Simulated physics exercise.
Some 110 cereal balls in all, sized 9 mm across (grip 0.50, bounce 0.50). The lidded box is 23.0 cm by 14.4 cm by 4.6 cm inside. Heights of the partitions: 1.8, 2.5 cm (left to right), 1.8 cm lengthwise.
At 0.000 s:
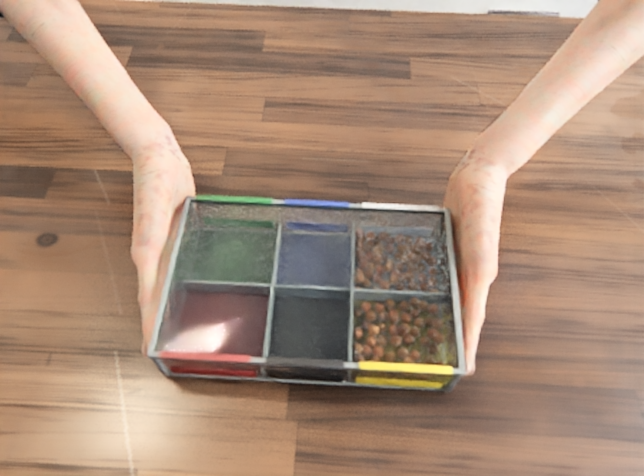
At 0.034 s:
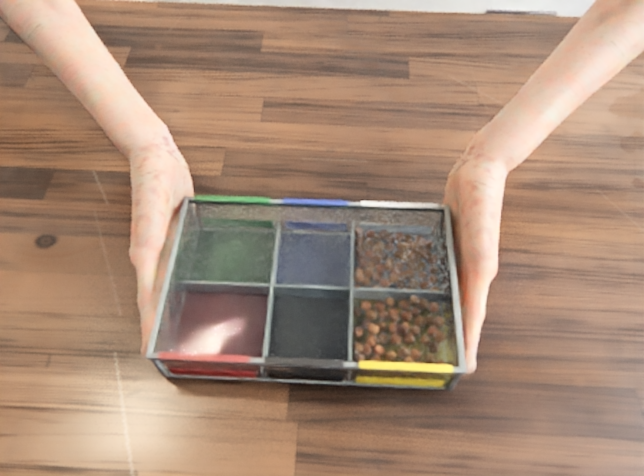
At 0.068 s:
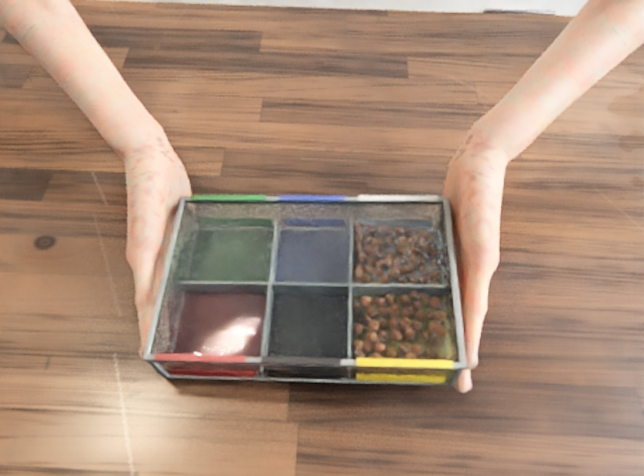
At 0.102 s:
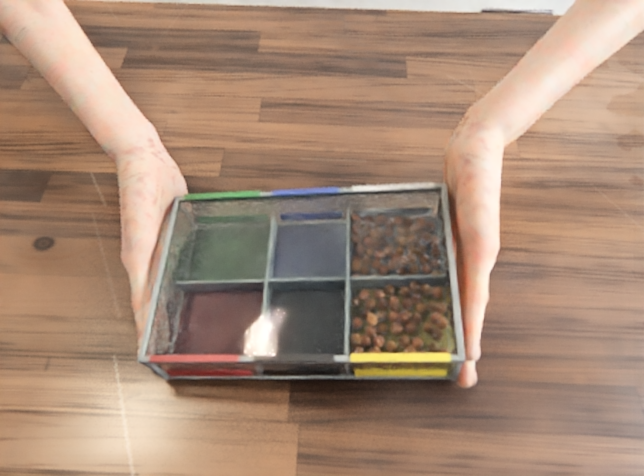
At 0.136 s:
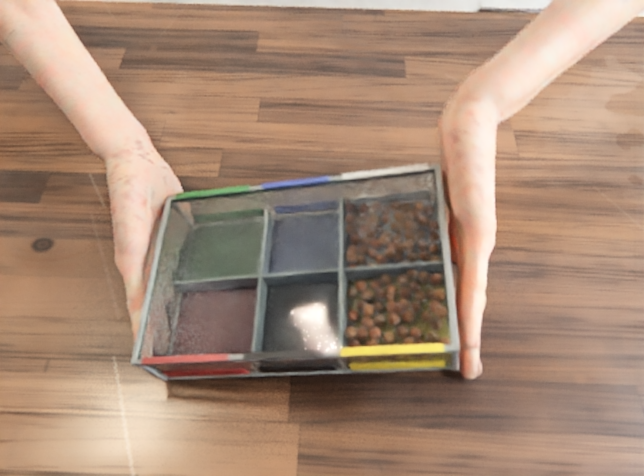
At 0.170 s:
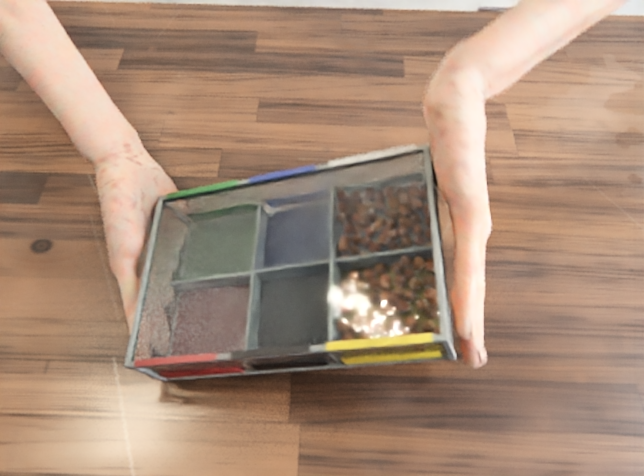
Two hands hold a clear divided box of brown balls and raise its right side.
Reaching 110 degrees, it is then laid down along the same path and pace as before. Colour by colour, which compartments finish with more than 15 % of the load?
Red: Yes, blue: No, green: Yes, yellow: No, white: No, black: No.
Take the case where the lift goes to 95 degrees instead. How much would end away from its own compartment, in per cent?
About 95 per cent.
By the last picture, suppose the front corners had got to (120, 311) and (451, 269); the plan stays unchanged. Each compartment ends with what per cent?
It comes out as red at 0 percent, blue at 20 percent, green at 50 percent, yellow at 0 percent, white at 30 percent and black at 0 percent.
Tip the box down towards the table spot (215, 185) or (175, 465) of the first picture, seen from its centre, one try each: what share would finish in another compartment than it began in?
Approximately 70 percent, then 75 percent.
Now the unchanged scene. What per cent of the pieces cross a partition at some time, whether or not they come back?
Estimate: Some 100 per cent.
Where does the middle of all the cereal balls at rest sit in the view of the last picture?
At about (194, 327).
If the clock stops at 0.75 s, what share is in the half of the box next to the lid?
About 100 per cent.
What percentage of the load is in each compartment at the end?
Red 75 / blue 0 / green 20 / yellow 0 / white 0 / black 0, all in percent.
After 0.75 s, tilt 110 degrees; red 5 %, blue 25 %, green 5 %, yellow 30 %, white 20 %, black 20 %.
After 1.13 s, tilt 47 degrees; red 75 %, green 20 %.
After 1.60 s, tilt 0 degrees; red 75 %, green 20 %.
By 2.0 s all is still; red 75 %, blue 0 %, green 20 %, yellow 0 %, white 0 %, black 0 %.
